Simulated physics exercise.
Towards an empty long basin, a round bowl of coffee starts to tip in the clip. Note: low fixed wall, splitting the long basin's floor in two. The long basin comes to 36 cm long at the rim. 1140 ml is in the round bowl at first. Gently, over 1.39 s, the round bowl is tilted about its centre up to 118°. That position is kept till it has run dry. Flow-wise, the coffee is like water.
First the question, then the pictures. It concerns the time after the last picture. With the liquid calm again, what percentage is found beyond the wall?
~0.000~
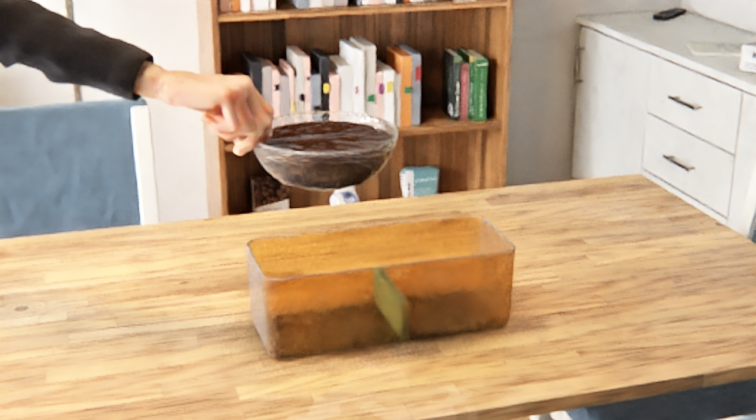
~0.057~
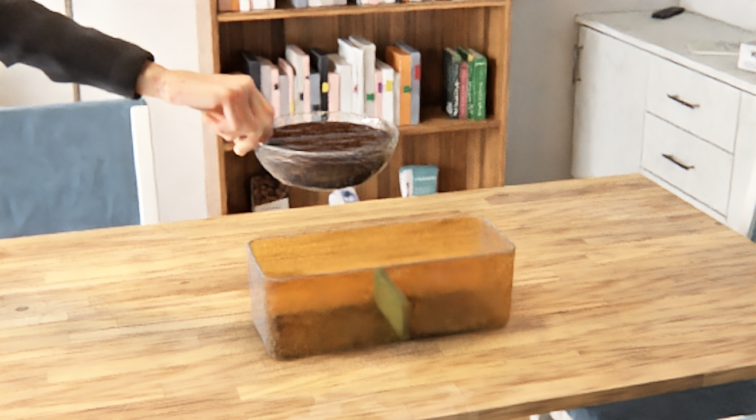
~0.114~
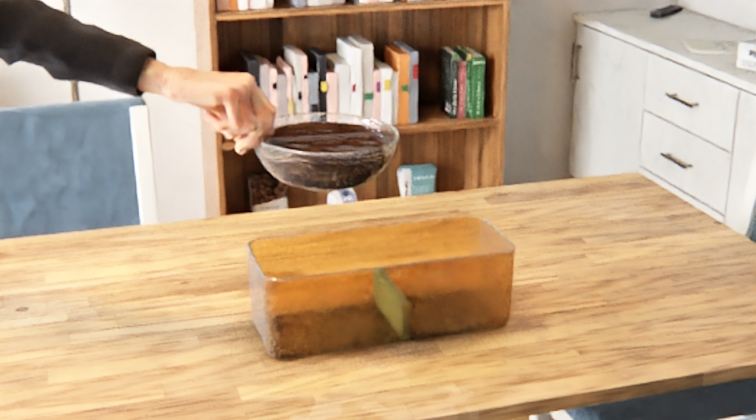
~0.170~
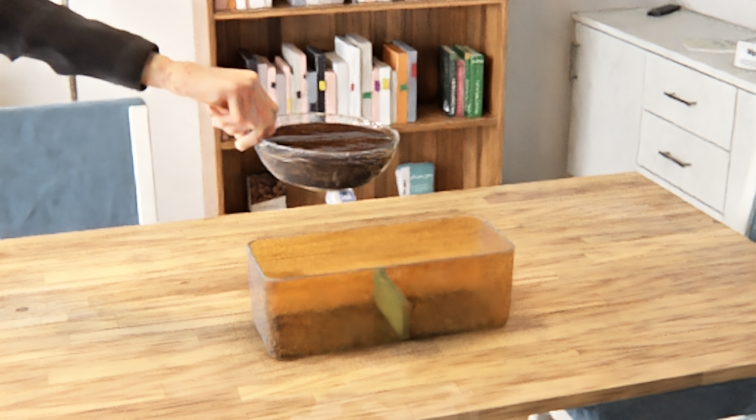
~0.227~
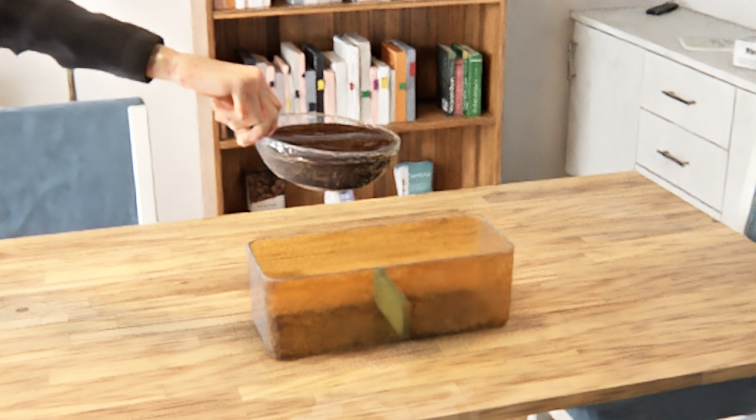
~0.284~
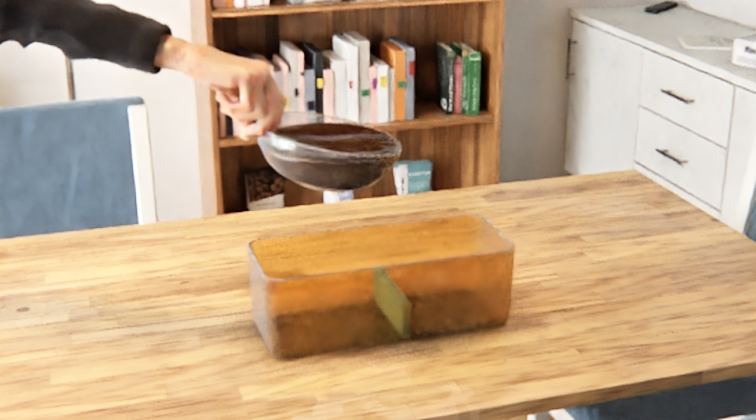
Beyond the wall there is roughly 81 percent.
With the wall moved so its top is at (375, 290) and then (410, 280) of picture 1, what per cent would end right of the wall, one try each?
One try each: Around 85 percent and then around 70 percent.
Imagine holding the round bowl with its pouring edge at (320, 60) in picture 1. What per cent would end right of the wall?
In that case roughly 45 per cent.
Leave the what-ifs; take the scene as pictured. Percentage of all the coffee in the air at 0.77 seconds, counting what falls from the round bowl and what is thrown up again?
Around 34 in a hundred.
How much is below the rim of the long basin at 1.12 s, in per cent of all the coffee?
I'd put it at roughly 92 per cent.
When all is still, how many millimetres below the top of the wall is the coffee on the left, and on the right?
Near 50 mm for the left and near 12 mm for the right.
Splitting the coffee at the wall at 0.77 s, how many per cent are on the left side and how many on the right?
0 left and 38 right, roughly.
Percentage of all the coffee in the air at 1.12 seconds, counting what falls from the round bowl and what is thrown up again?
About 0 % of the total.
Then, 0.77 s in, the tilt is 68° and 23 per cent is still to pour, 0 is left of the wall and 38 right of it.
Then, 1.12 s in, the tilt is 107° and 0 per cent is still to pour, 11 is left of the wall and 81 right of it.
Then, 1.49 s in, the tilt is 118° and 0 per cent is still to pour, 12 is left of the wall and 81 right of it.
Then, 1.89 s in, the tilt is 118° and 0 per cent is still to pour, 12 is left of the wall and 81 right of it.
Finally, 12 per cent lies left of the wall, 81 right of it and 7 outside.
